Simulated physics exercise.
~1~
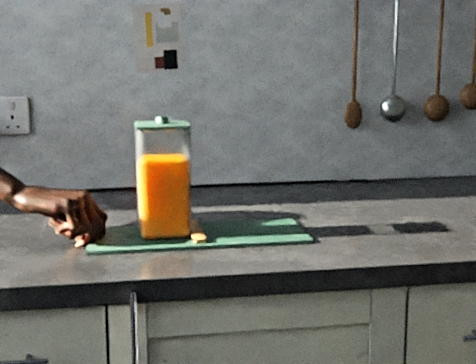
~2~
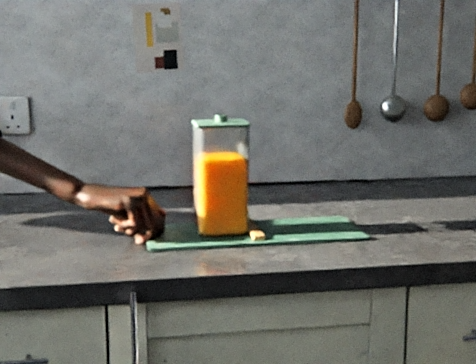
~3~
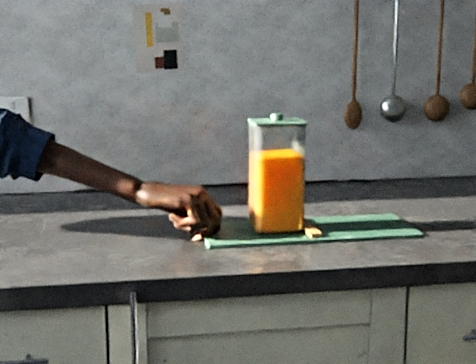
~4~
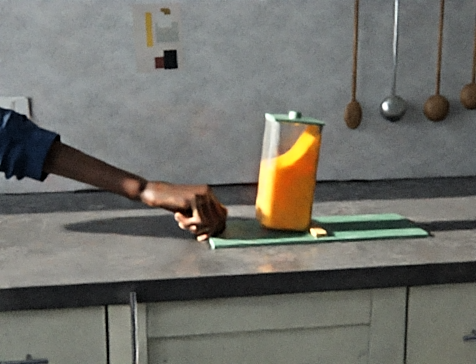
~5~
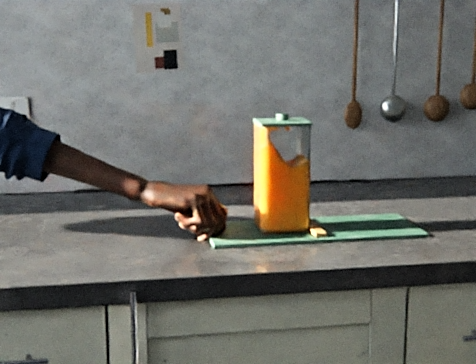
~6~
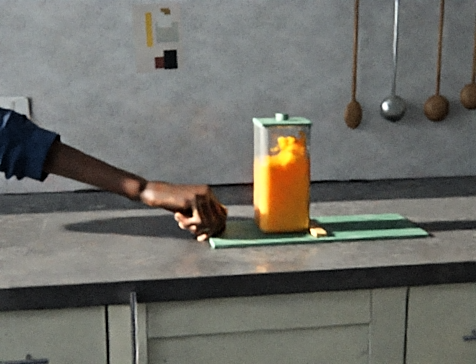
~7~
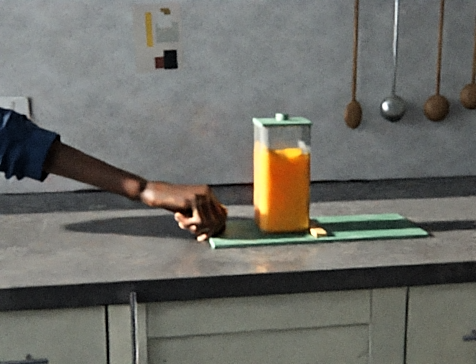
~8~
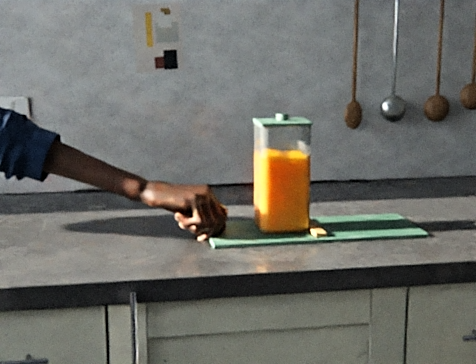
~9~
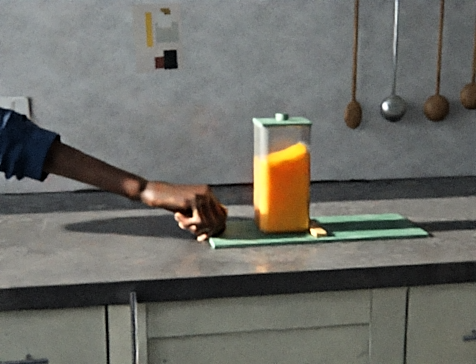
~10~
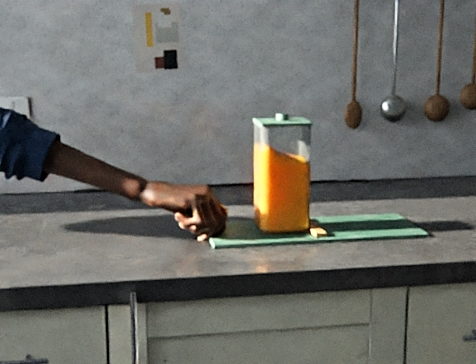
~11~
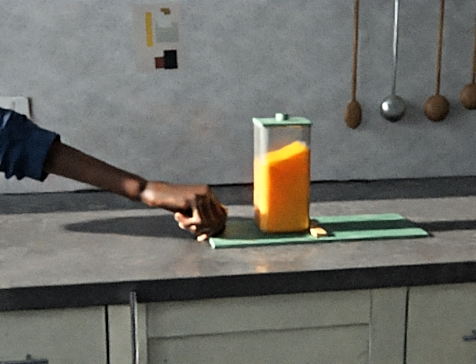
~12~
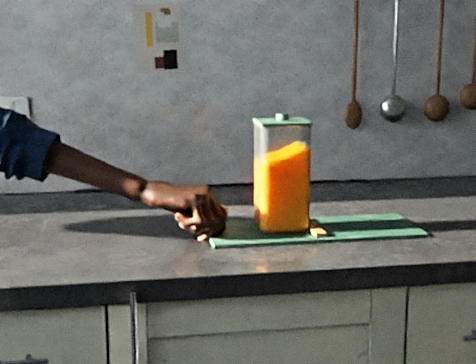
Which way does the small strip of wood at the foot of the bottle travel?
It travels to the right, along with the green board and the bottle.
